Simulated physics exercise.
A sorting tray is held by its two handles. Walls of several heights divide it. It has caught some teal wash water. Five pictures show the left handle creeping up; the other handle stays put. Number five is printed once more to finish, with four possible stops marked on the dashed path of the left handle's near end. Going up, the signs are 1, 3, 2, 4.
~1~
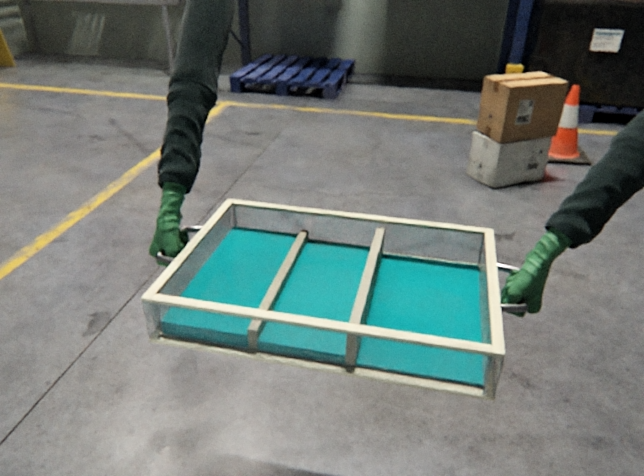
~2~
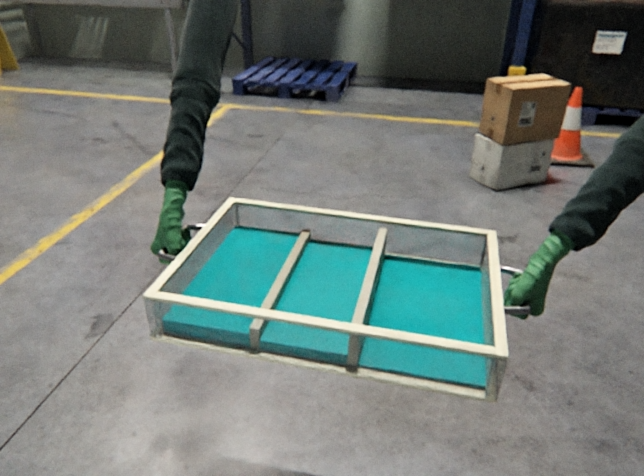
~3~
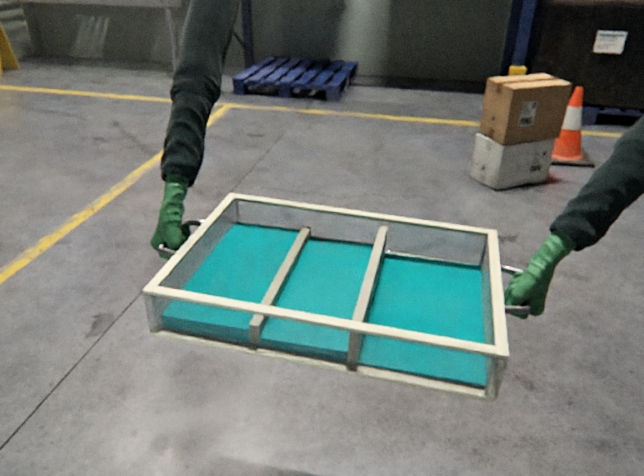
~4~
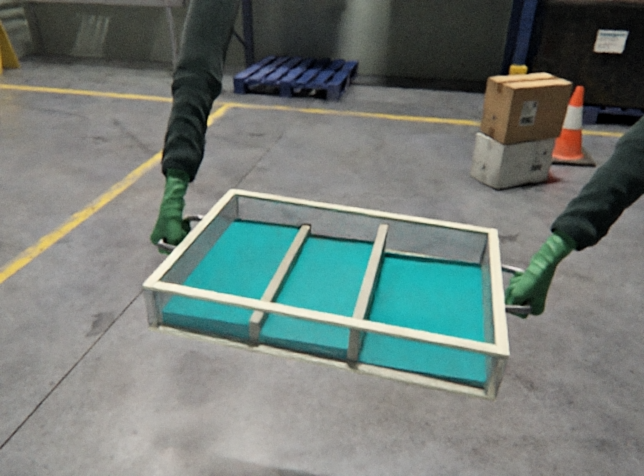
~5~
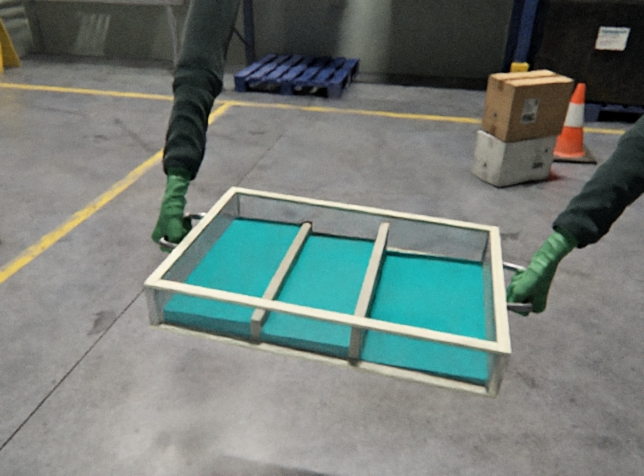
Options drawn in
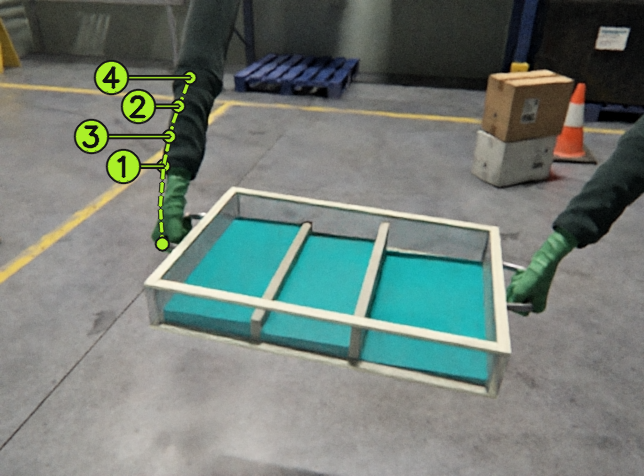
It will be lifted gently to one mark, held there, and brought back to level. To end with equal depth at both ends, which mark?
Choose 2.
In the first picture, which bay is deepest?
That is the left bay.
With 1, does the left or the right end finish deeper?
The left one.
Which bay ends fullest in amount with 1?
That is the middle bay.
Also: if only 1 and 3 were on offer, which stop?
3 it is.
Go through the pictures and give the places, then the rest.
In the first picture, the tray is level; deepest in the left bay, at (242, 273), shallowest in the right; left handle at (173, 243).
The second picture shows tipped about 1° down to the right; no wall is crossed; left handle at (175, 241).
The third picture shows tipped about 2° down to the right; no wall is crossed; left handle at (175, 236).
The fourth picture shows tipped about 3° down to the right; no wall is crossed; left handle at (175, 231).
The fifth picture shows tipped about 3° down to the right; deepest in the left bay, at (245, 262), shallowest in the right; left handle at (176, 229).
In lime, 1 at (163, 166); 2 at (178, 106); 3 at (169, 136); 4 at (189, 77).
With 1, the left end bay stands much deeper than the other; nothing spills.
With 2, the two end bays stand about equally deep; nothing spills.
With 3, the left end bay stands a little deeper than the other; nothing spills.
With 4, the right end bay stands a little deeper than the other; nothing spills.
